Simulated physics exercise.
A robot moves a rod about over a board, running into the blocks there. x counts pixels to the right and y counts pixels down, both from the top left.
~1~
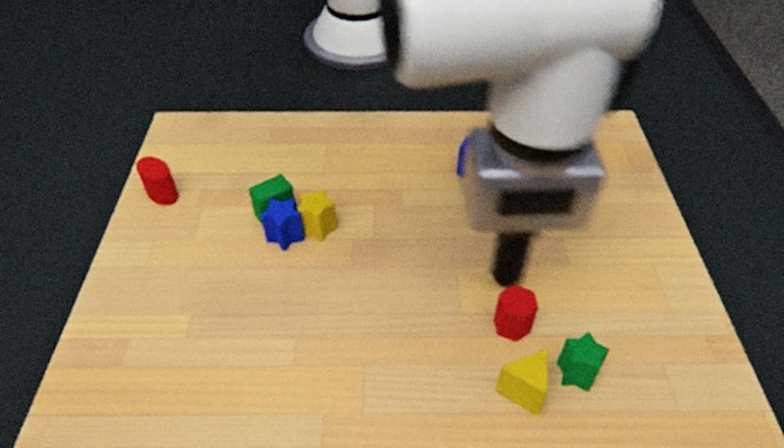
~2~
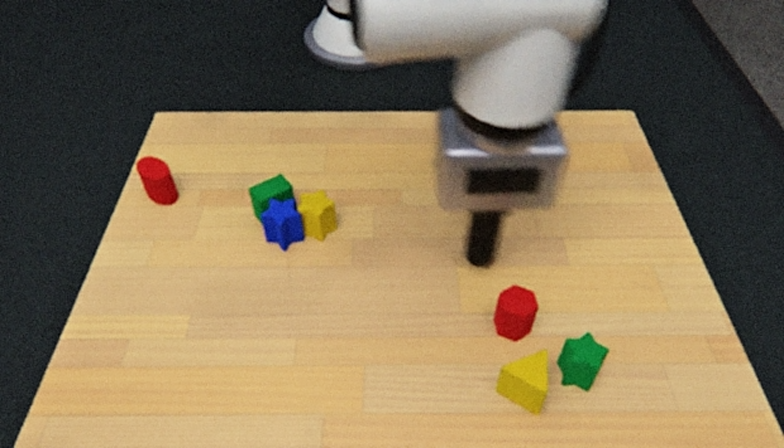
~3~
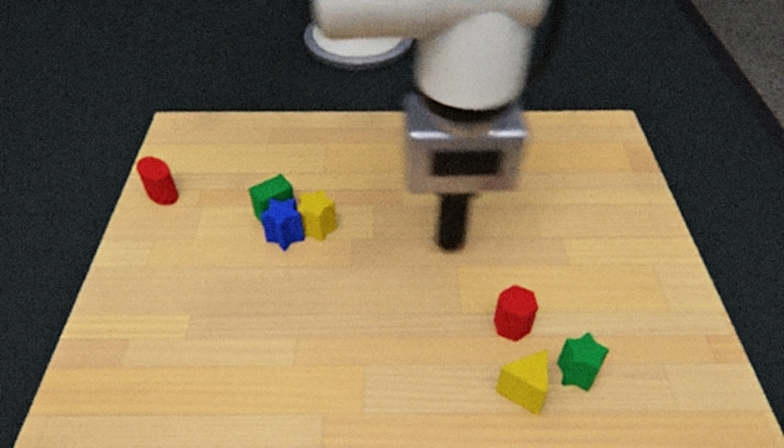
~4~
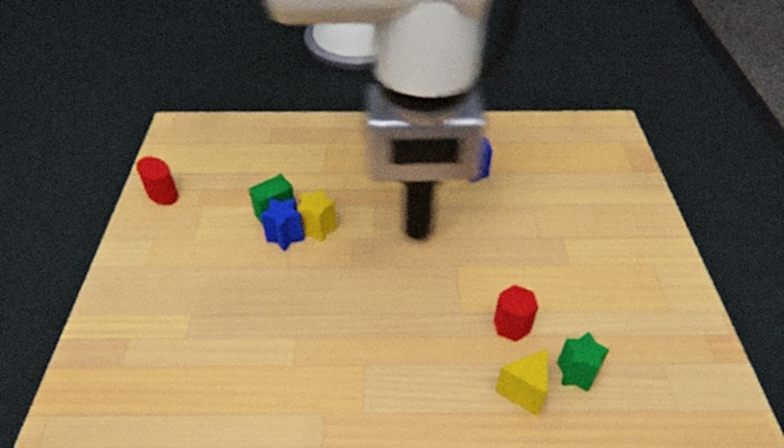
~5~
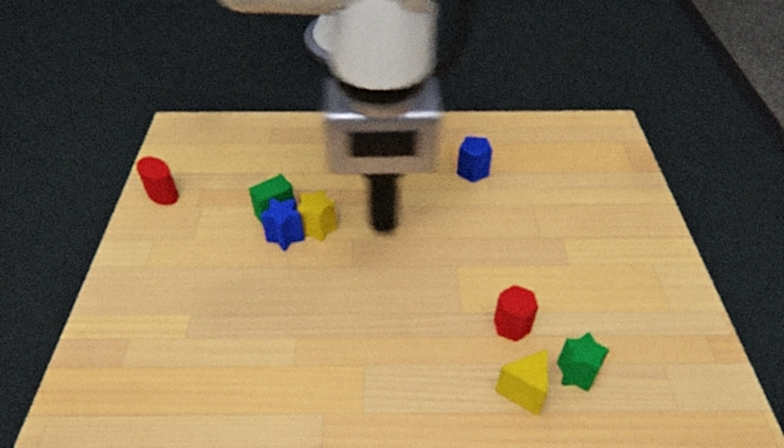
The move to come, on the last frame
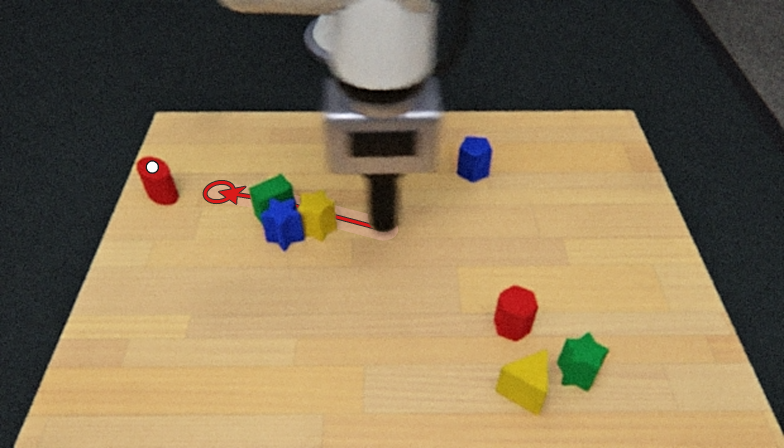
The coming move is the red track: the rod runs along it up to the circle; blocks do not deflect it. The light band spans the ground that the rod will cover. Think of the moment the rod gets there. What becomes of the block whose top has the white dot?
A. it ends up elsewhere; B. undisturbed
B.
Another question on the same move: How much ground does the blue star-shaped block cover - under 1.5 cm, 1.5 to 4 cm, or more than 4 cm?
Medium: 1.5 to 4 cm.
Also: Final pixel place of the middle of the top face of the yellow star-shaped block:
Top centre: (286, 199).
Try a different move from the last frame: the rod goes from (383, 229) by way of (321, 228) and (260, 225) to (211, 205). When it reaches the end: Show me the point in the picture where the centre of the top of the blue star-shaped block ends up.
I'd place it at (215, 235), taking the centre of its top.
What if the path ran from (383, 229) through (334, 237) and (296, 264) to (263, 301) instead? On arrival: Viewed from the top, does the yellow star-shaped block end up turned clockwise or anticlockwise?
From overhead, the rotation is clockwise.
Drawn move, from (383, 229) through (300, 207) to (219, 192); the dot is on the red elliptical block.
What follows on the original path. One third of the way, rod at (326, 207); blue star-shaped block at (272, 213); yellow star-shaped block at (302, 202).
Two thirds of the way, rod at (271, 193); green oblong at (237, 189), turned 50° anticlockwise; blue star-shaped block at (262, 220), turned 15° anticlockwise; yellow star-shaped block at (286, 199), turned 55° anticlockwise.
At the end, rod at (217, 184); red elliptical block still; green oblong at (222, 189), turned 120° anticlockwise; blue star-shaped block at (262, 220), turned 15° anticlockwise; yellow star-shaped block at (286, 199), turned 55° anticlockwise.
